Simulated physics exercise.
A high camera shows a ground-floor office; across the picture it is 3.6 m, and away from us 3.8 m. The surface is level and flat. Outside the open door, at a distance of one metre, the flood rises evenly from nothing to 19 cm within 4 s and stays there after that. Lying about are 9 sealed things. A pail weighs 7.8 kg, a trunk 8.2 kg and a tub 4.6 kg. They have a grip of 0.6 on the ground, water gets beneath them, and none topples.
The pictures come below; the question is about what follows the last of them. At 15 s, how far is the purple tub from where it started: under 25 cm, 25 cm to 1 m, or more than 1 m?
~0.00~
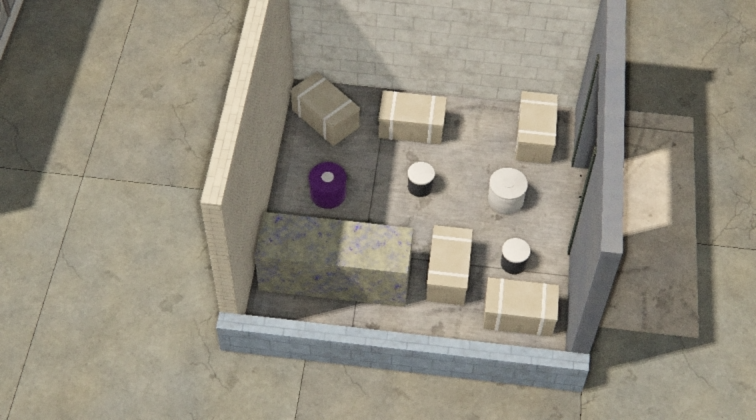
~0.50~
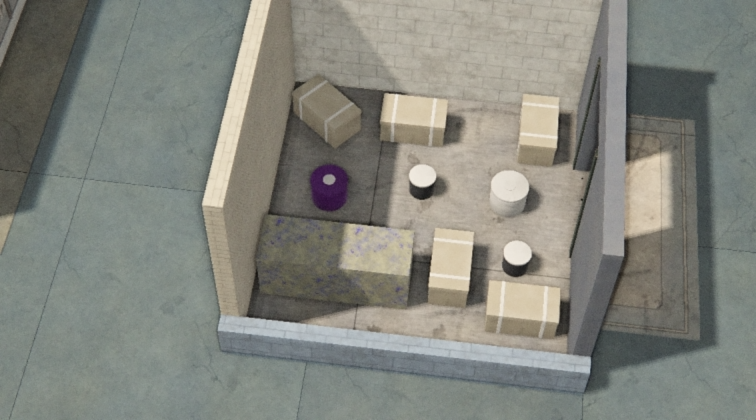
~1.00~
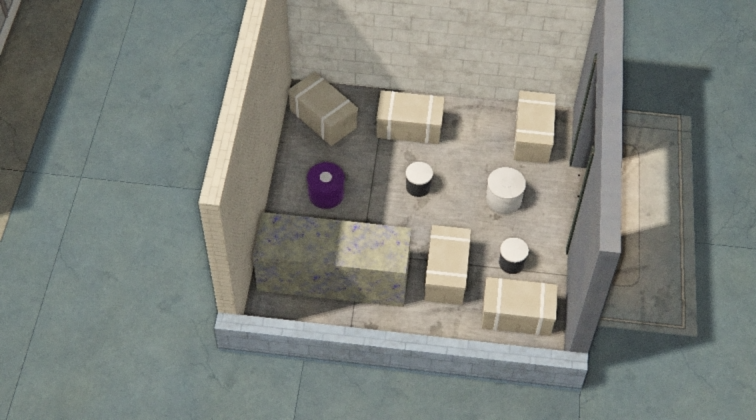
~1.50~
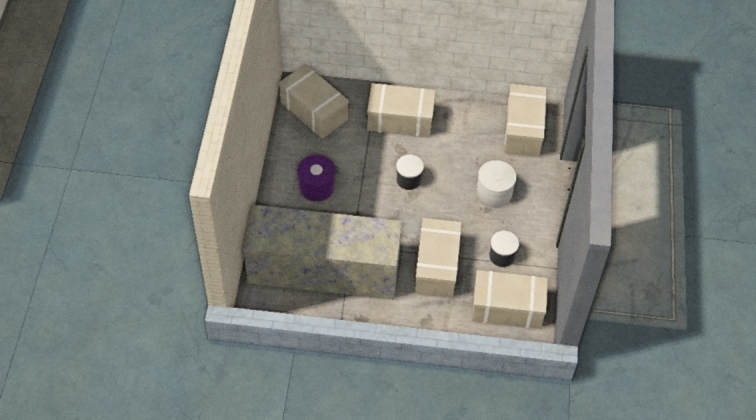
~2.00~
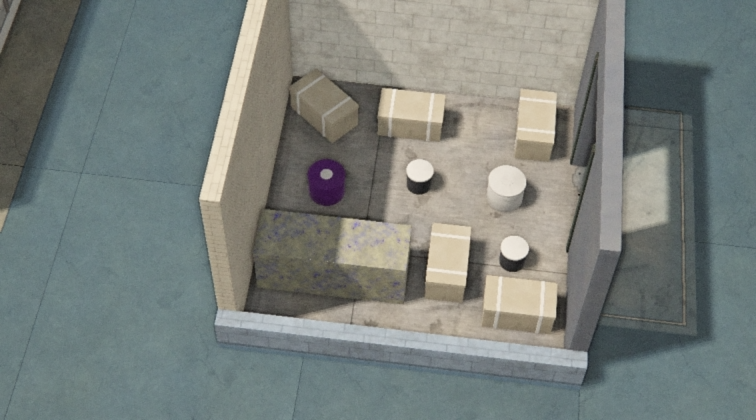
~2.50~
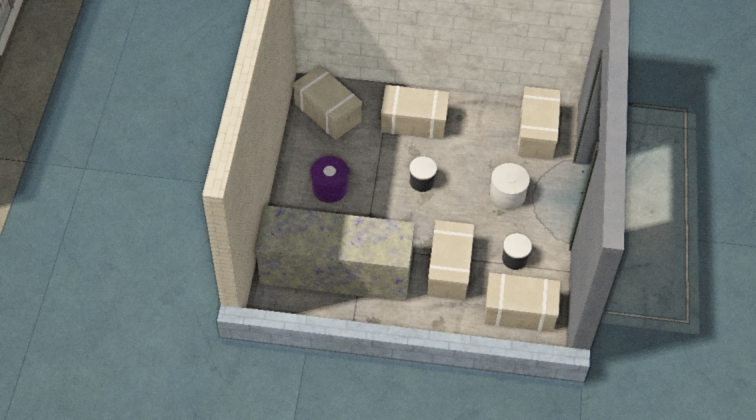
Result: A modest shift.
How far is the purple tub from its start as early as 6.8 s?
It has shifted about 20 cm.
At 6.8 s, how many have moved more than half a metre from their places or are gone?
2.
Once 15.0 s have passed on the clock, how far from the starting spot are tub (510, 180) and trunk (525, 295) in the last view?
The first is 250 cm from its start, the second 60 cm.
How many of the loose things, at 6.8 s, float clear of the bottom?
Count at that moment: 5.
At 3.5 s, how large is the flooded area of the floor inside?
About 2.0 m2 is covered.
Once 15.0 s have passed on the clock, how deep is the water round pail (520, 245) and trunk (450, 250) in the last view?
About 9 and 10 cm.
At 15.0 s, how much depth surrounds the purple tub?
About 16 cm.
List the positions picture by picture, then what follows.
In the first frame, the purple tub at (328, 177) rests on the ground; water covers 0.0 m2; 0 of 9 have shifted.
In the second frame, the purple tub at (329, 180) rests on the ground; 0.0 m2 under water; 0 of 9 have shifted.
In the third frame, the purple tub at (326, 177), on the bottom; water covers 0.0 m2; 0 of 9 have shifted.
In the fourth frame, the purple tub at (316, 170), on the bottom; water covers 0.0 m2; 0 of 9 have shifted.
In the fifth frame, the purple tub at (326, 174) rests on the ground; 0.0 m2 under water; 0 of 9 have shifted.
In the sixth frame, the purple tub at (330, 171), on the bottom; 0.4 m2 under water; 0 of 9 have shifted.
After 3.5 s the purple tub is near (330, 171), 0.0 m from its start, aground; 0 afloat.
After 6.8 s the purple tub is near (328, 157), 0.2 m from its start, afloat; 5 afloat.
After 11.0 s the purple tub is near (359, 211), 0.7 m from its start, afloat; 7 afloat.
After 15.0 s the purple tub is near (379, 173), 0.6 m from its start, afloat; 8 afloat.
